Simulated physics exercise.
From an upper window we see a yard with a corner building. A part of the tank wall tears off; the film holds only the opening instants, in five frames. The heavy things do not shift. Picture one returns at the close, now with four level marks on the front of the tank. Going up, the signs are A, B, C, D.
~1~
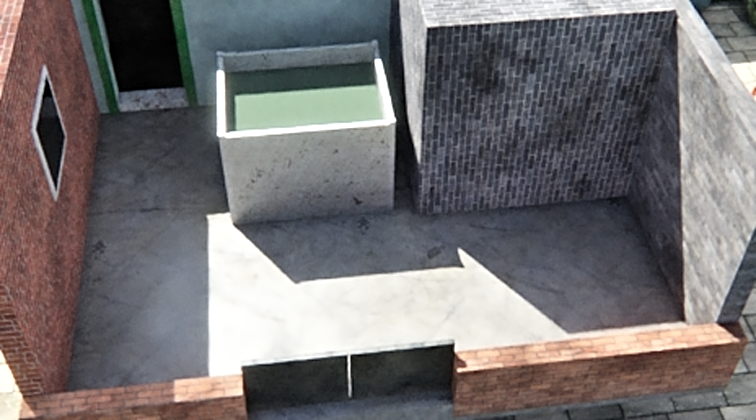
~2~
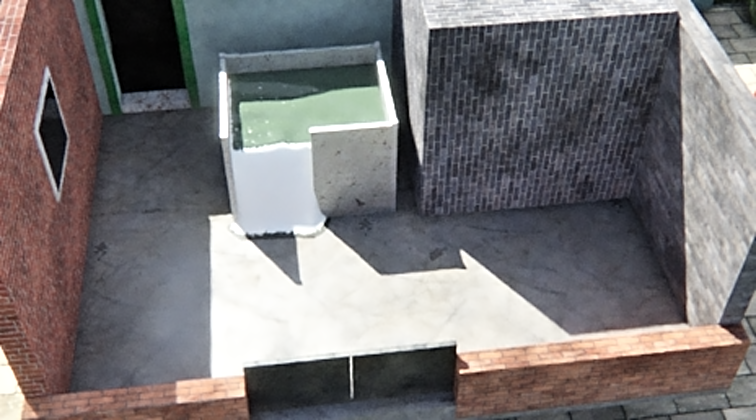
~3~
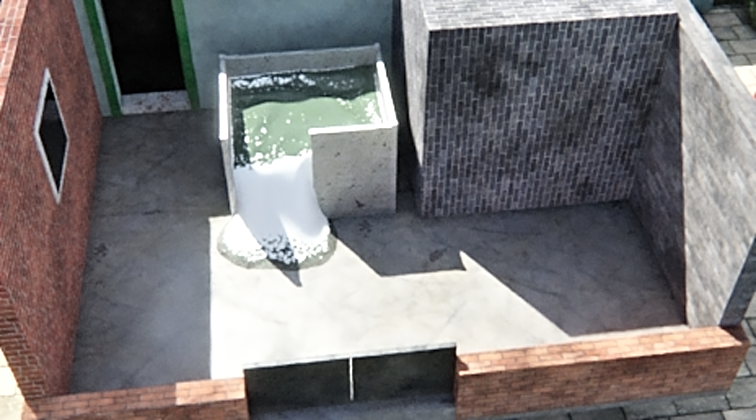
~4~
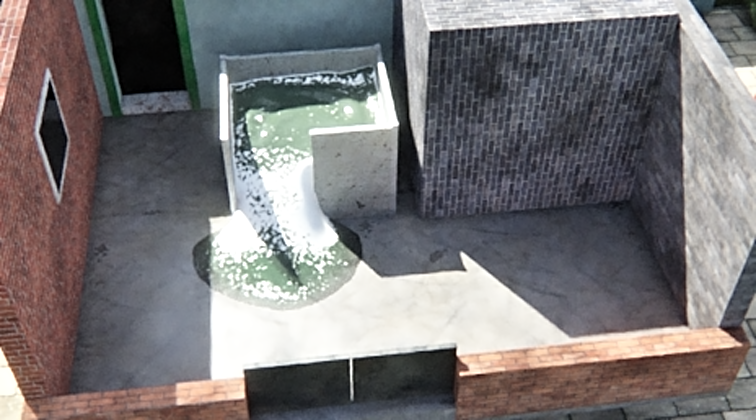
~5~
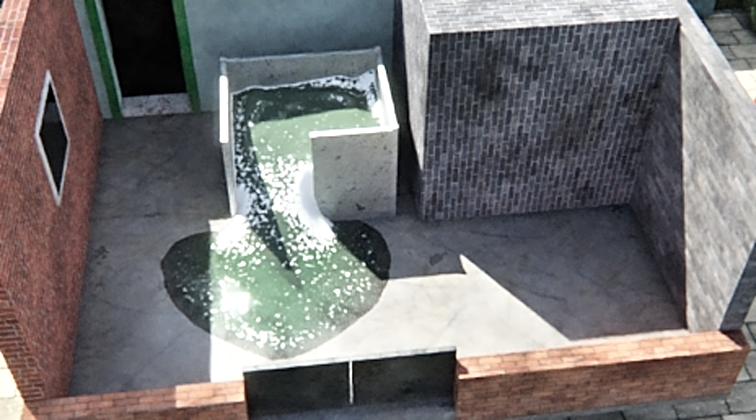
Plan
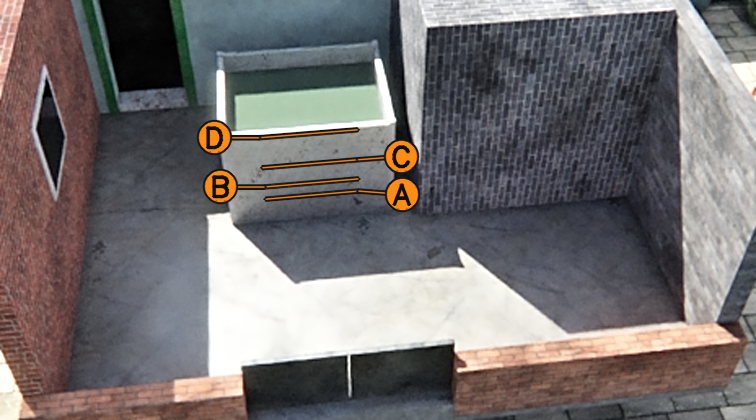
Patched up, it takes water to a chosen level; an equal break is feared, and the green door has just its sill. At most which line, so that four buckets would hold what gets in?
I would pick mark C.
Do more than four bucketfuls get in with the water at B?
No.
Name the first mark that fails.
That would be D.
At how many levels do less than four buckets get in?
Three of the four.
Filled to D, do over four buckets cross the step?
Yes, that goes wrong.
In orange, A at (312, 195); B at (311, 182); C at (310, 163); D at (308, 133); from the bottom up A, B, C, D.
If A is chosen, nothing gets over.
If B is chosen, nothing gets over.
If C is chosen, a bucket or two gets in.
If D is chosen, some 15 bucketfuls get in.
